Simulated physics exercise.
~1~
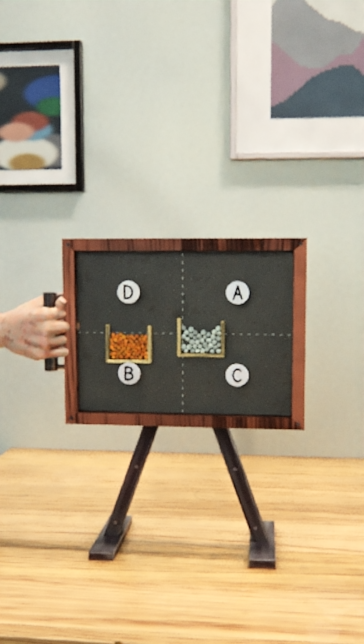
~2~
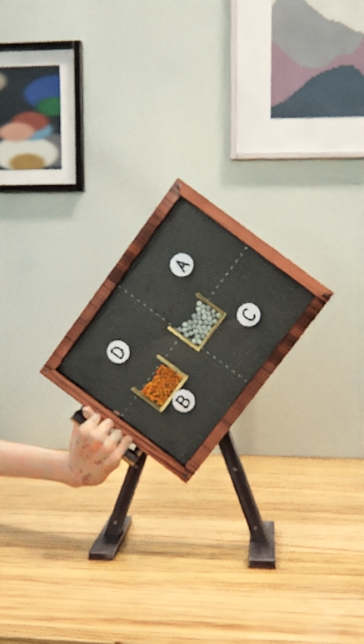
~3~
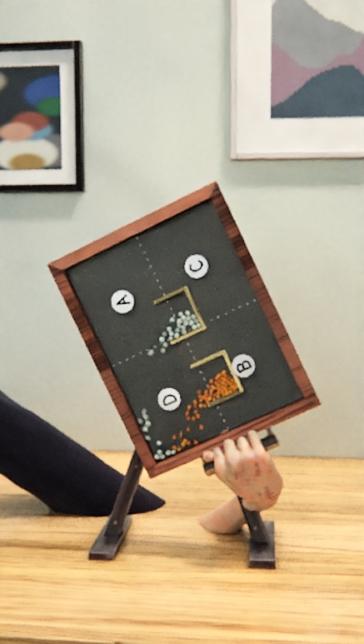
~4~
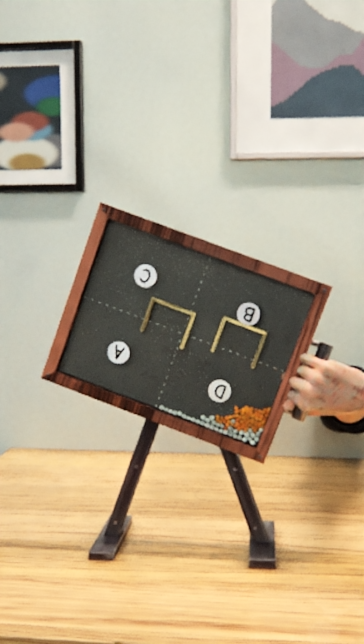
At first, a dark, wood-framed board stands upright on two legs on a wooden table, with small orange beads in the left open-topped holder and pale ones in the right, while a hand grips a handle at its left edge. The hand swings the board anticlockwise, and the beads lean within their tilted holders. As the turning continues, with the hand now below, both kinds spill out toward the corner by D. Finally the hand is at the right, the board is almost upside down, both holders are empty, and all the beads lie heaped in quarter D.
